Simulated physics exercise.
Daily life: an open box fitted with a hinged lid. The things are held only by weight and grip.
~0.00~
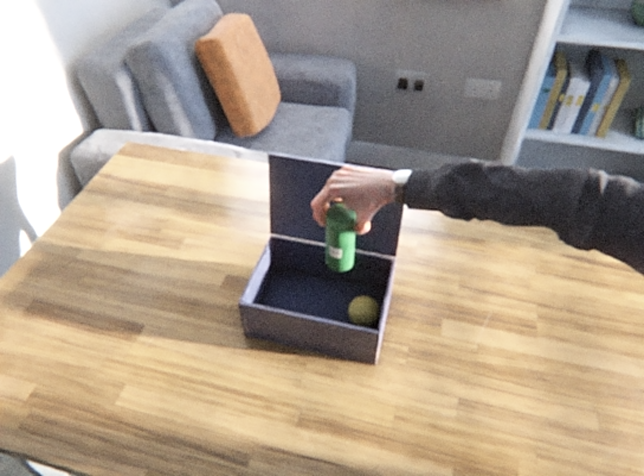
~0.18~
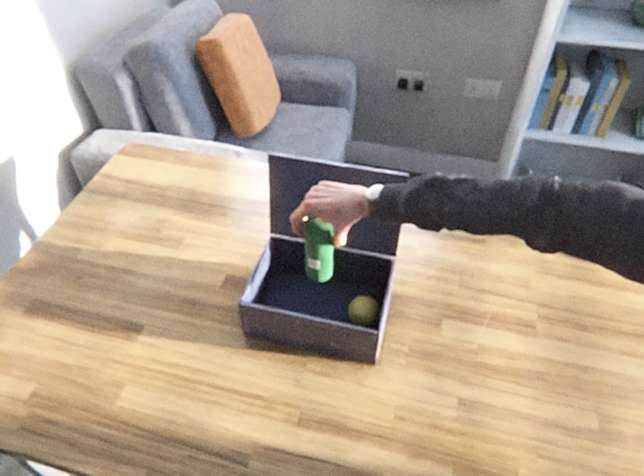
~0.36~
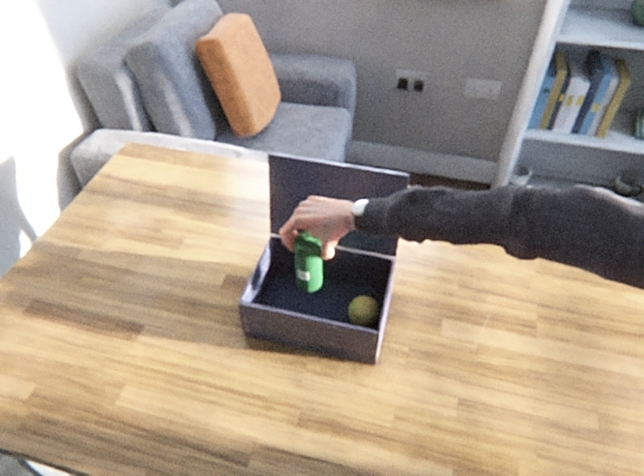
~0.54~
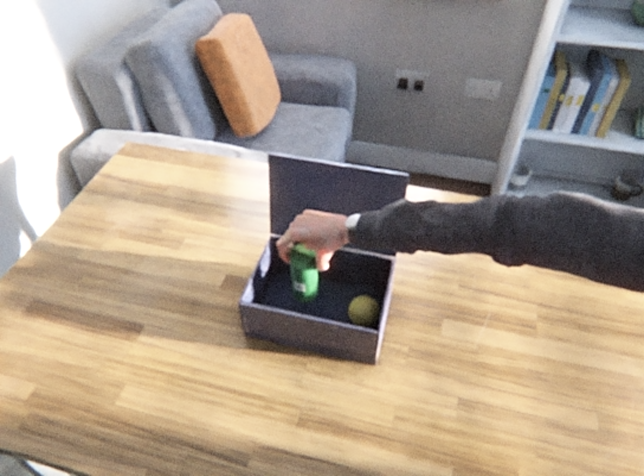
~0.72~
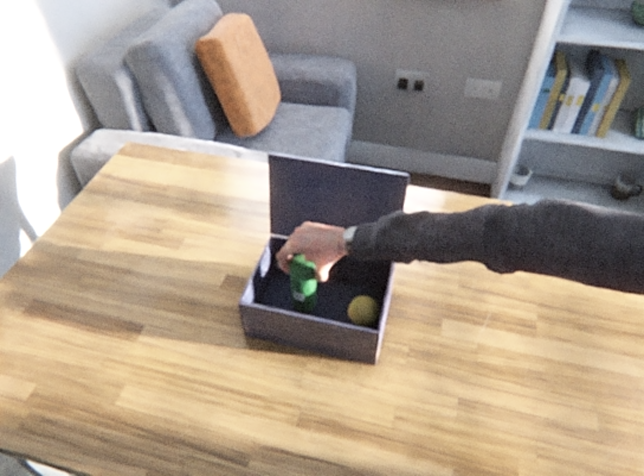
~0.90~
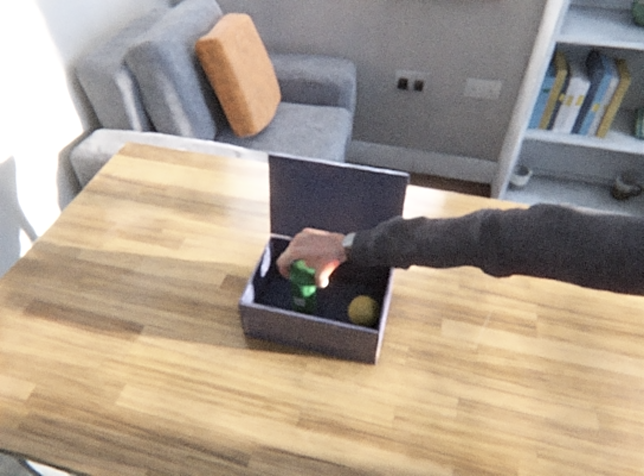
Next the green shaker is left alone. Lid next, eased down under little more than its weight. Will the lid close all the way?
No, the lid stays propped open.
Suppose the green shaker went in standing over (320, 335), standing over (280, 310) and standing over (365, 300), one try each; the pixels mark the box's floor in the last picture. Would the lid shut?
On the first attempt the lid can't come down, on the second it can't come down, and on the third it drops into place.
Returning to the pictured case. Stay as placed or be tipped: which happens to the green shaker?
Well, the green shaker stays just as set.
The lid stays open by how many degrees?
Roughly 16 degrees above the rim.
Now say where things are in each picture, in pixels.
The first frame shows on its way; green shaker (340, 238); yellow lemon (364, 311).
The second frame shows on its way; green shaker (319, 250); yellow lemon (364, 311).
The third frame shows on its way; green shaker (308, 262); yellow lemon (364, 311).
The fourth frame shows on its way; green shaker (304, 274); yellow lemon (364, 311).
The fifth frame shows on its way; green shaker (303, 284); yellow lemon (364, 311).
The sixth frame shows in place under the hand; green shaker (304, 289); yellow lemon (364, 311).
After 2.00 s, lid starting down.
After 2.40 s, lid 65° above the rim.
After 2.60 s, lid 49° above the rim.
After 2.90 s, lid 19° above the rim.
In the end (3.3 s), lid 16° above the rim; both unmoved. At the end, from the last picture's camera, green shaker near (304, 289).
